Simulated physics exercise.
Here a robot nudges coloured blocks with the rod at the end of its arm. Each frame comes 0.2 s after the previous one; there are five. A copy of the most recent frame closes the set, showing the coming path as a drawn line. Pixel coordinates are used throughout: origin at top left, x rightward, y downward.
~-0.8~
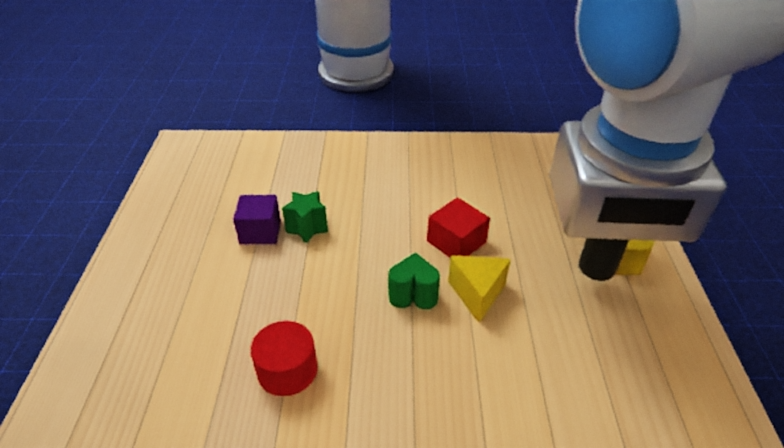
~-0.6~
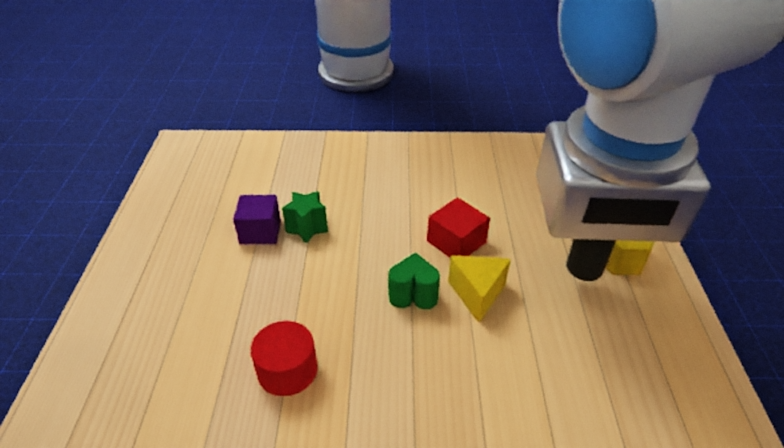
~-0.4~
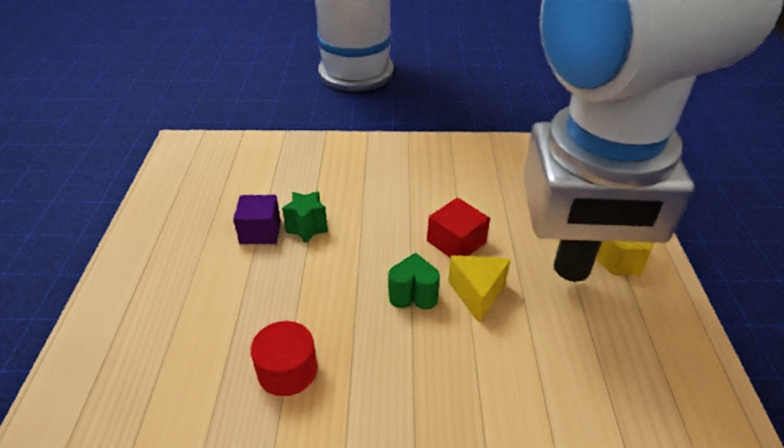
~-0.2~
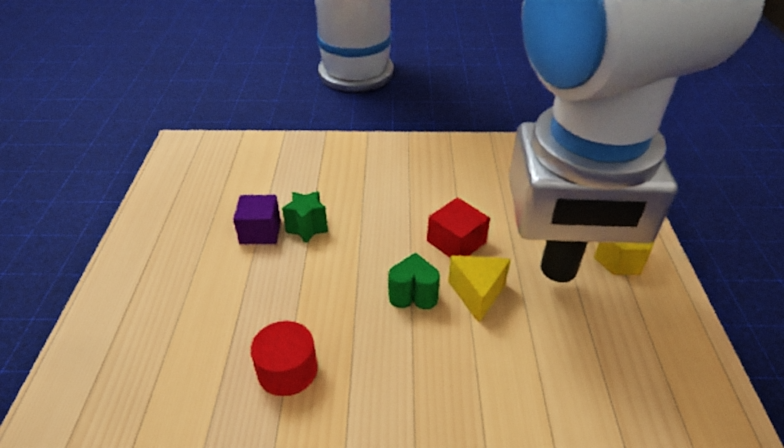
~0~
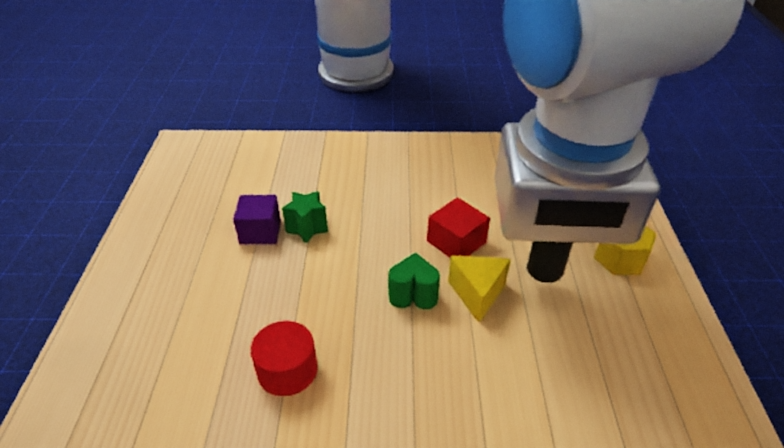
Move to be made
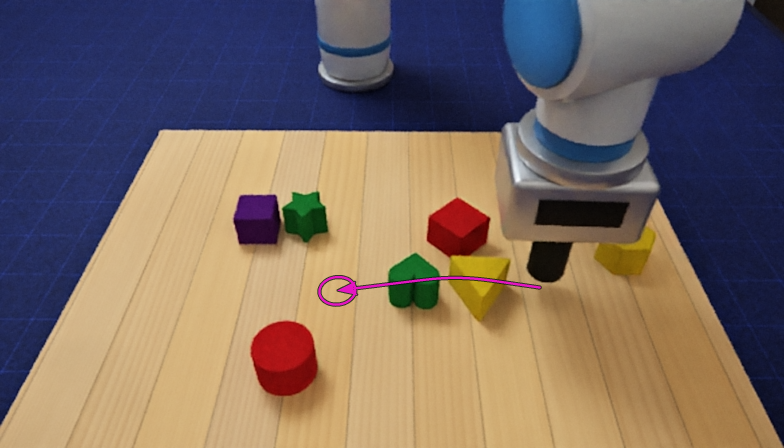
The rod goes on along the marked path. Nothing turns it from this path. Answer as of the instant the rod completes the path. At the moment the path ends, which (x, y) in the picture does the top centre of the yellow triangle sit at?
Its top middle will sit at (415, 285).
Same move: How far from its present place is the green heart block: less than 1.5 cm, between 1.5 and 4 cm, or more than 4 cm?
Long: Over 4 cm.
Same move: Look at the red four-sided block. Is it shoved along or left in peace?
It keeps its position.
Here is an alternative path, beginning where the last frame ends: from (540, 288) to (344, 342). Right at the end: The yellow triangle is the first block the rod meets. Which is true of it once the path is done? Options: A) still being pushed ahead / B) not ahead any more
B
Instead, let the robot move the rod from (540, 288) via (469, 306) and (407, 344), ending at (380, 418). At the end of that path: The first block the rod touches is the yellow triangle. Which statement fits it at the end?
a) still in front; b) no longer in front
I'll go with b - no longer in front.
Drawn move, from (540, 288) over (438, 279) to (337, 291).
The first path, step by step. One third of the way, rod at (474, 262); green heart block at (402, 280), turned 40° clockwise; yellow triangle at (451, 274), turned 65° anticlockwise.
Two thirds of the way, rod at (405, 266); green heart block at (375, 289); yellow triangle at (417, 285).
At the end, rod at (336, 274); green heart block at (357, 293), turned 55° anticlockwise; red four-sided block still; yellow triangle at (415, 285), turned 130° anticlockwise.
